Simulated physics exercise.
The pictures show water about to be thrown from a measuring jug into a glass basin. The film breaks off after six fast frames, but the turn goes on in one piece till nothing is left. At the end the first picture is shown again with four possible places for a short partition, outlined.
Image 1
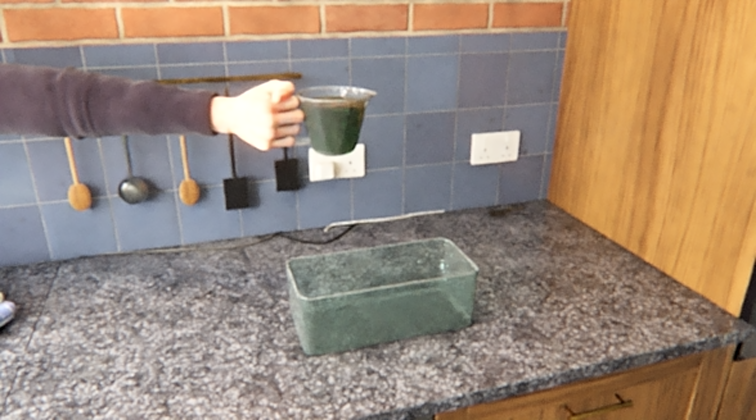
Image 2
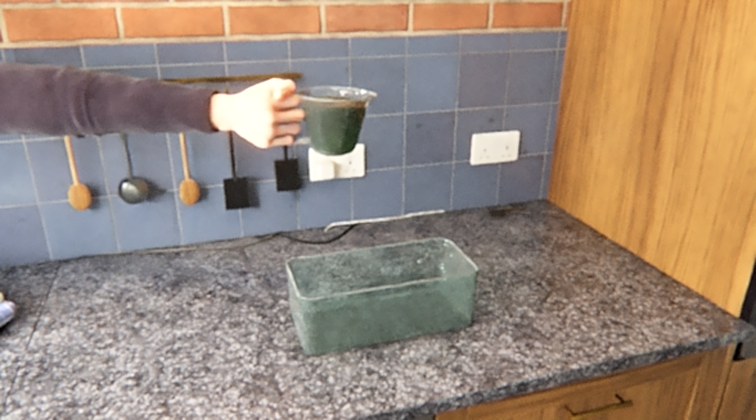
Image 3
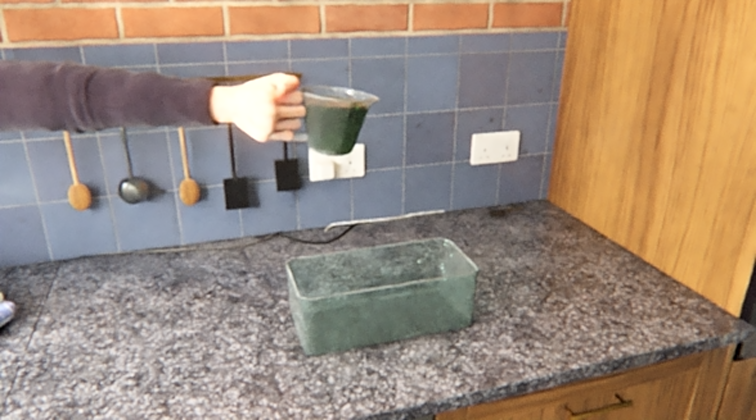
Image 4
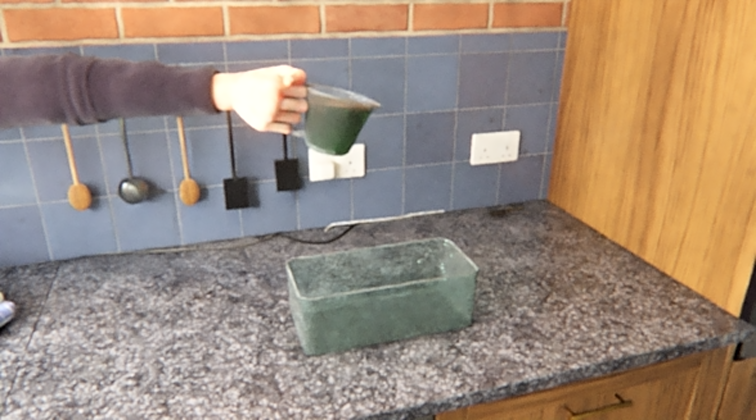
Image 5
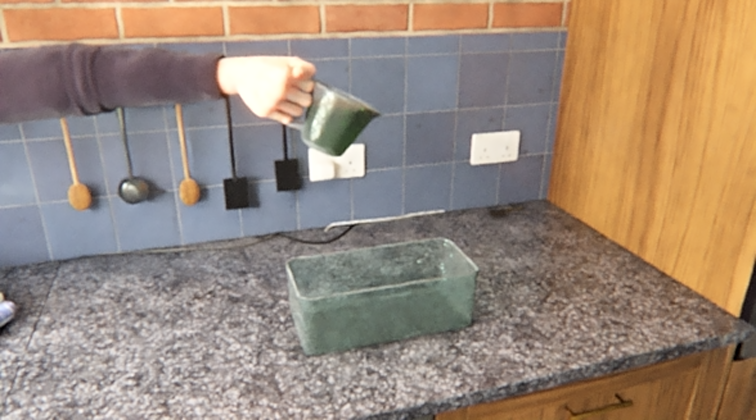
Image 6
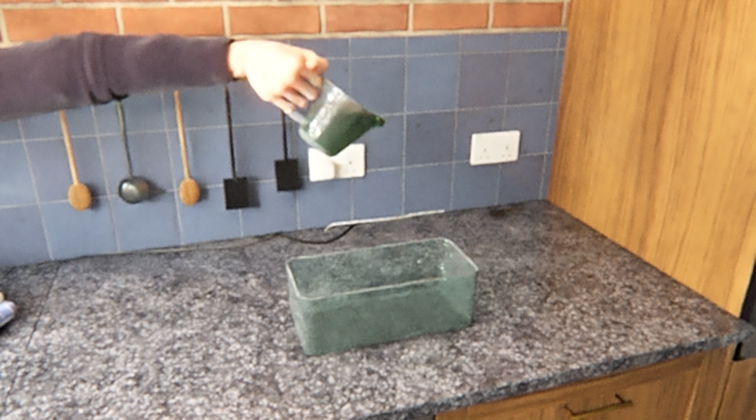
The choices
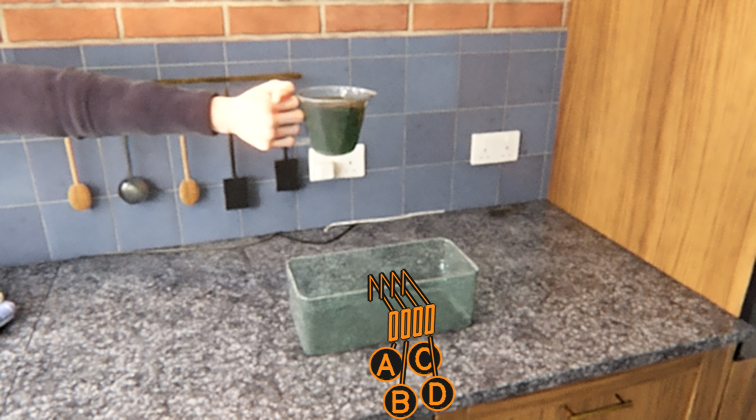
A hand tilts a jug of dark liquid rightward above a glass basin until liquid reaches its lip.
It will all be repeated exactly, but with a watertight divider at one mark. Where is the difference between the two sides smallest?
Choose C.
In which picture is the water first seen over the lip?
In picture 6.
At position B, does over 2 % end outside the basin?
Yes.
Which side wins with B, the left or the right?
More ends on the right.
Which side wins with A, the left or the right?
More ends on the right.
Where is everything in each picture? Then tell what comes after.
Upright, lip at (375, 93); basin from (303, 353) to (471, 322); nothing has left yet.
Upright, lip at (376, 94); nothing has left yet.
Tipped about 7°, lip at (378, 98); nothing has left yet.
Tipped about 16°, lip at (380, 105); nothing has left yet.
Tipped about 27°, lip at (381, 114); nothing has left yet.
Tipped about 40°, lip at (381, 125); water is over the lip, down to (381, 125).
On the marked copy, A at (394, 344); B at (406, 341); C at (418, 339); D at (430, 337).
For position A, about 8 % ends left of the wall and 81 % right of it; 11 % is lost outside.
For position B, about 21 % ends left of the wall and 69 % right of it; 10 % is lost outside.
For position C, about 50 % ends left of the wall and 40 % right of it; 10 % is lost outside.
For position D, about 69 % ends left of the wall and 22 % right of it; 9 % is lost outside.
